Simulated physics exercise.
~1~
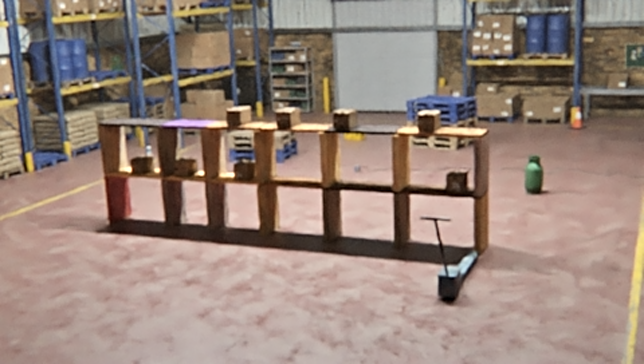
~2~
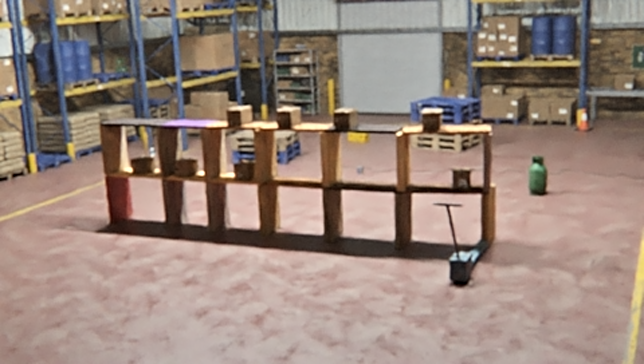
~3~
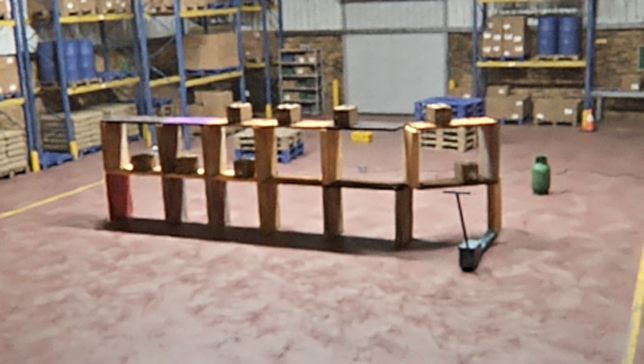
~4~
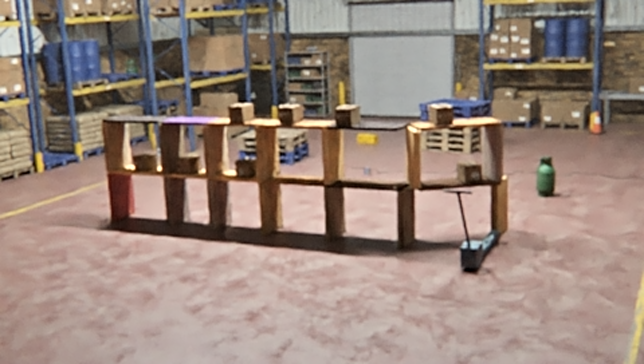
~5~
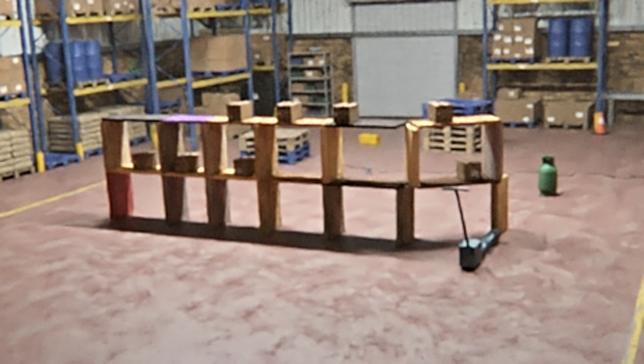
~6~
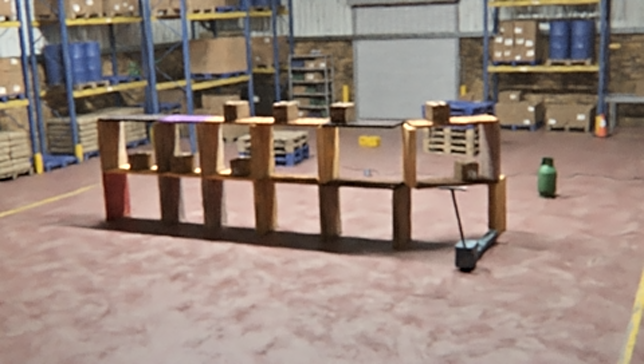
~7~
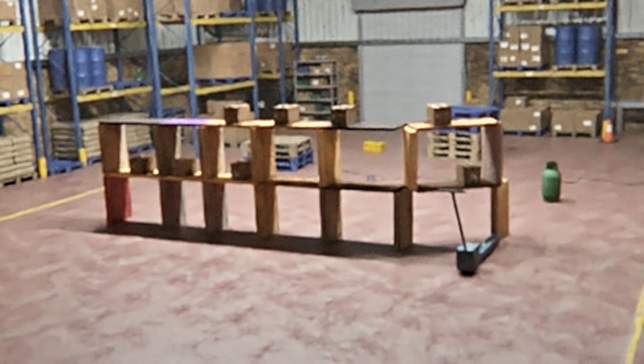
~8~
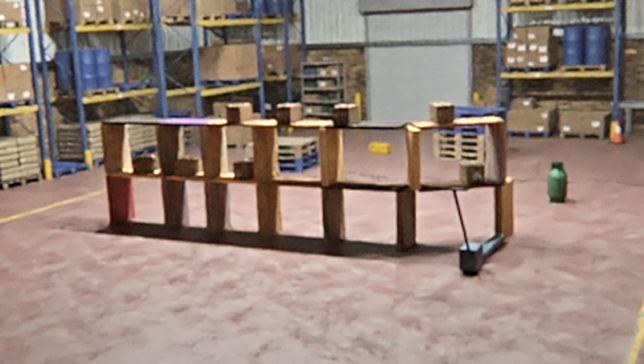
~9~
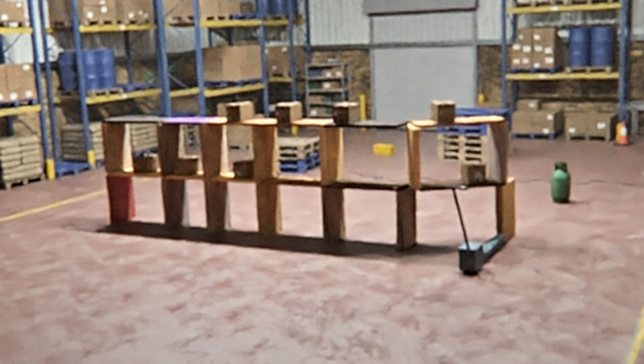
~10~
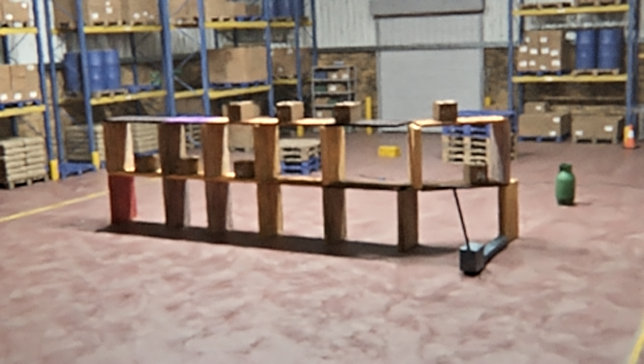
A long two-tier shelf of timber uprights and boards stands across the reddish floor of a warehouse, seen from in front and slightly above, as the view drifts slowly sideways. A red upright supports its lower left end, a purple board lies in the top tier toward the left, and small brown cartons sit on both levels. Behind are blue and orange racks, with a green cylinder to the right. A dark, long-handled jack slides right and away against the base of the right end upright, nudging that end slightly outward. The jack then stops, and the whole shelf remains standing, its cartons still up.
